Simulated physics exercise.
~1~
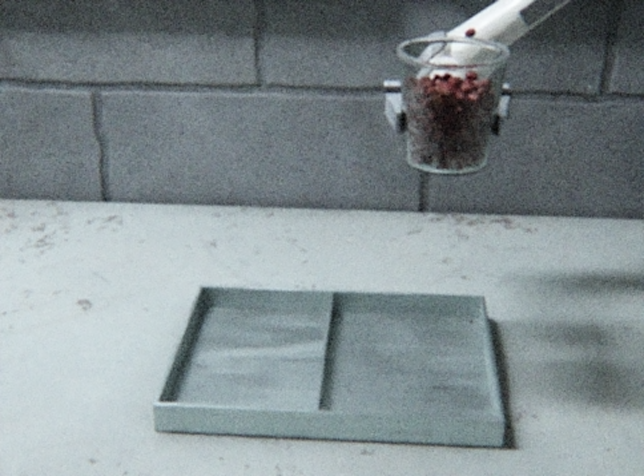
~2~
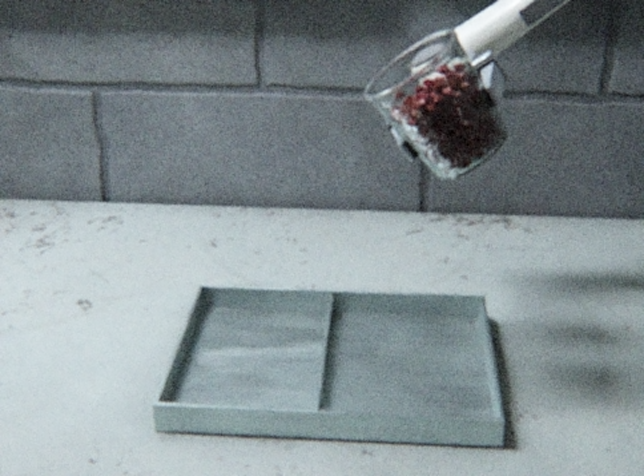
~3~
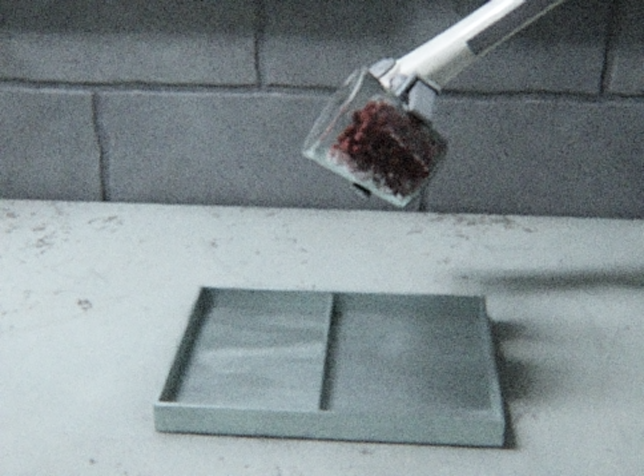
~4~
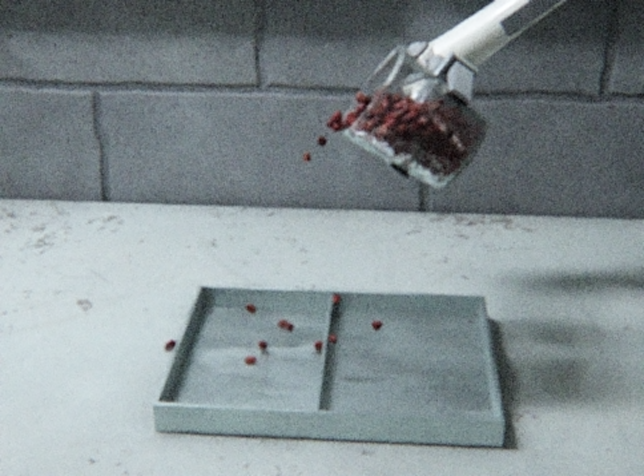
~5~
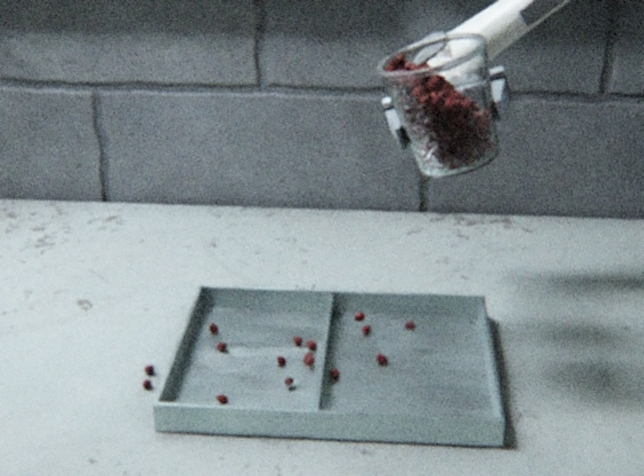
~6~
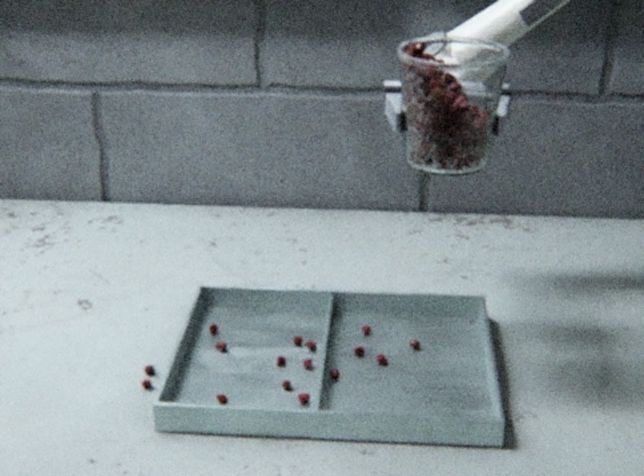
The clip opens on a clear beaker of small dark red beans, held upright by a pale robotic arm above a shallow grey tray split into two compartments. The arm tips the beaker to the left, then swings it further left and slightly lower as it leans more steeply. It draws back up to the right, still tilted, while a few beans tumble over the lip and scatter below. The beaker then swings back toward upright. It ends level with most beans still inside, a sprinkling across both compartments and two beans lying outside the tray's left edge.
